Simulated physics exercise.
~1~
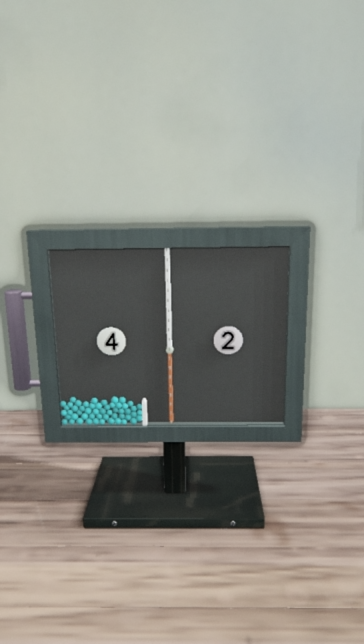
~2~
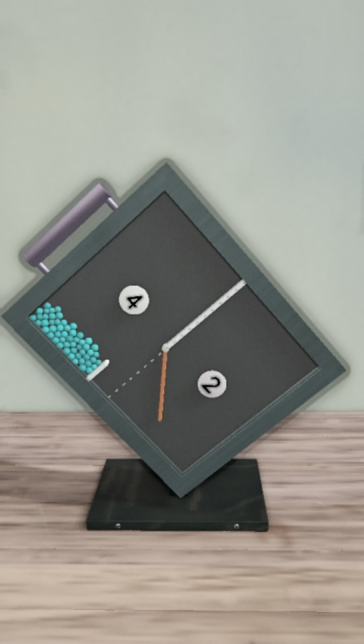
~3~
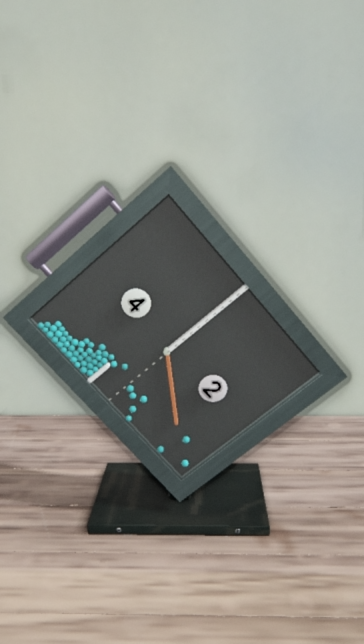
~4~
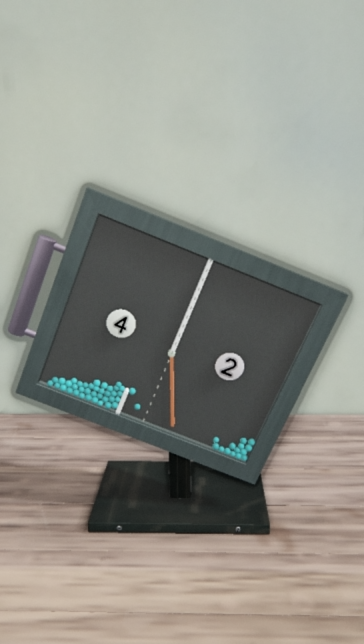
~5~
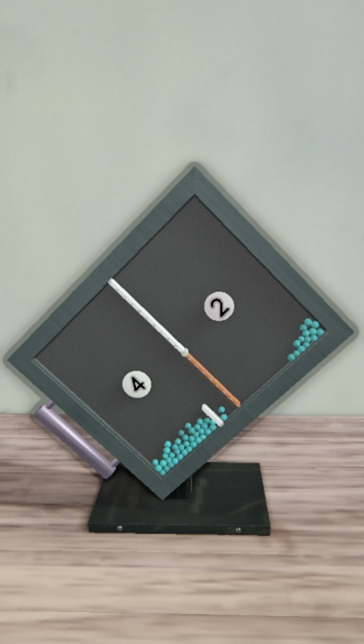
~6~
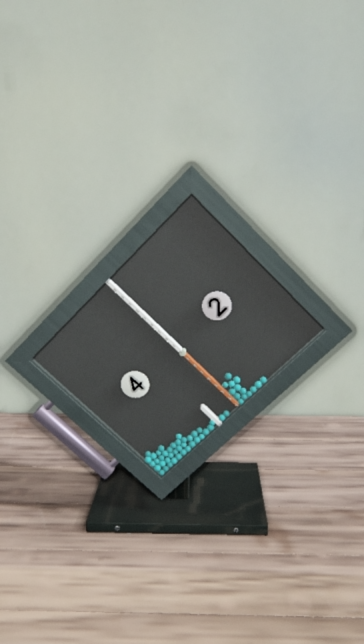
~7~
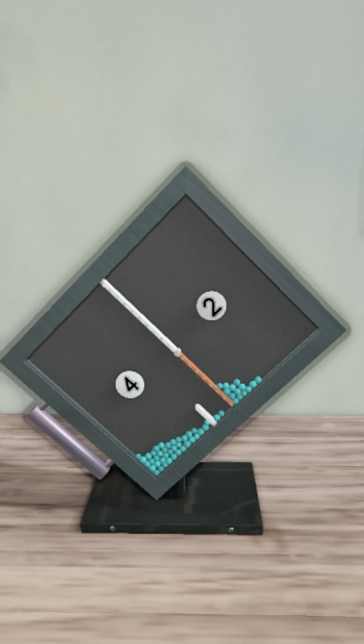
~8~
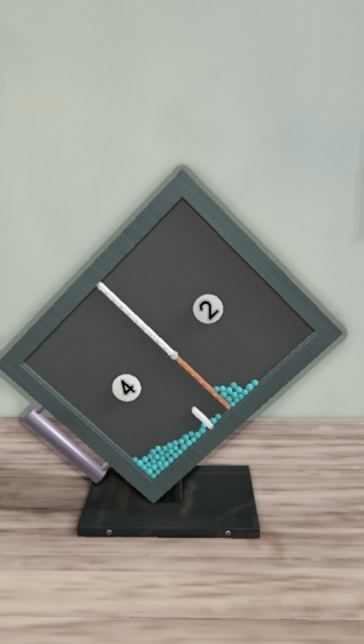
A framed case of turquoise beads tips right, then left, leaving most beside side four.
